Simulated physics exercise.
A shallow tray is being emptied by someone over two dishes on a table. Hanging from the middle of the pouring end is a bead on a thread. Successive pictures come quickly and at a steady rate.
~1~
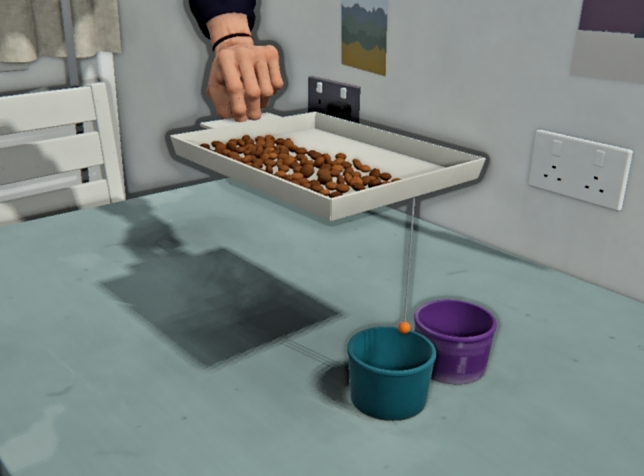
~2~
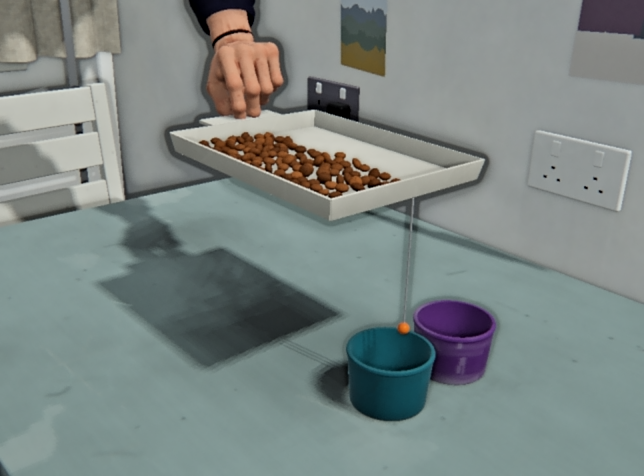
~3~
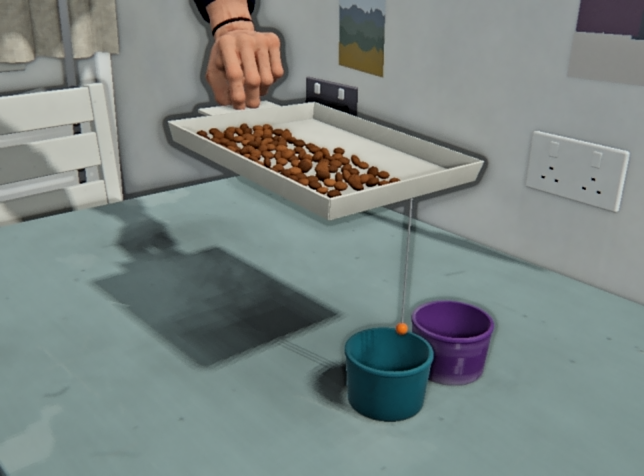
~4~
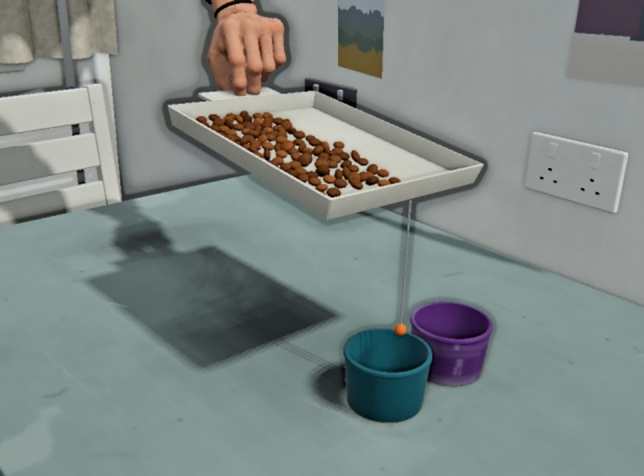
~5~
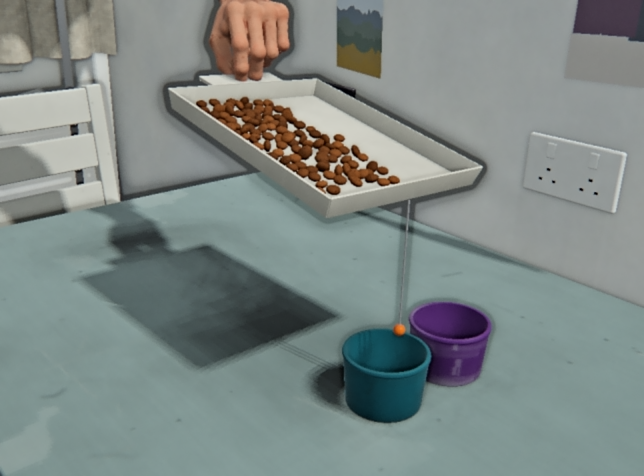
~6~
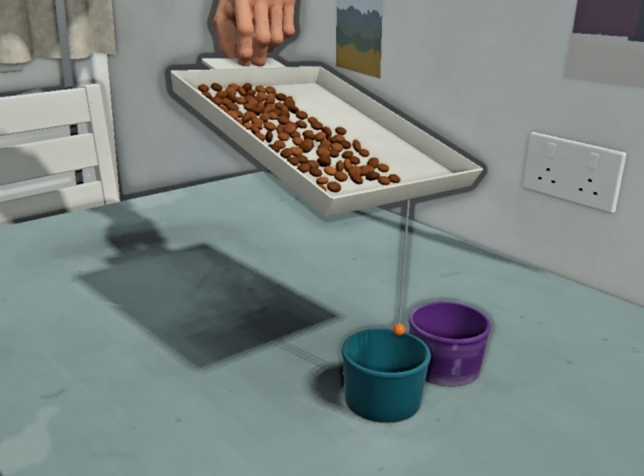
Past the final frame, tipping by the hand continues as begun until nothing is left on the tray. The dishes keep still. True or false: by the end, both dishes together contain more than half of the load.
False.
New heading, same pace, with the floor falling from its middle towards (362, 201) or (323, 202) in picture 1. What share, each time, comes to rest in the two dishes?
You'd get 0 per cent the first time and 0 per cent the second time.
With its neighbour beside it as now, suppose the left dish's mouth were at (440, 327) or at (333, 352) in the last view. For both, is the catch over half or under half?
Result, first place: Not as much as half; second place: Not as much as half.
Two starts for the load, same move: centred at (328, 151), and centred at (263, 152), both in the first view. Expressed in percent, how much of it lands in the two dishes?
It would be roughly 20 per cent for the first and roughly 20 per cent for the second.
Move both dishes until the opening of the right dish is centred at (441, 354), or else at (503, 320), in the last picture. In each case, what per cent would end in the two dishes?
30 and 50 in a hundred.
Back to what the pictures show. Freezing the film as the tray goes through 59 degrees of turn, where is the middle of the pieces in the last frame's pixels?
The middle of the pieces sits at roughly (408, 164).
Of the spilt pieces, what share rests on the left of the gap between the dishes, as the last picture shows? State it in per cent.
Near 10 in a hundred.
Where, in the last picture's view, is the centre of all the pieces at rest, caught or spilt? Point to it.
The centre ends up roughly at (492, 396).
Soon after the last picture, tray tipped steeply; nearly all on the tray; a stray few in the air.
A little later, tray tipped right over; about half on the tray; a small part in the right dish; a small part outside both; about a quarter in the air.
Later still, tray tipped past a quarter turn; about a quarter in the right dish; about two thirds outside both.
At rest, tray tipped past a quarter turn; none in the left dish; about a quarter in the right dish; about two thirds outside both.
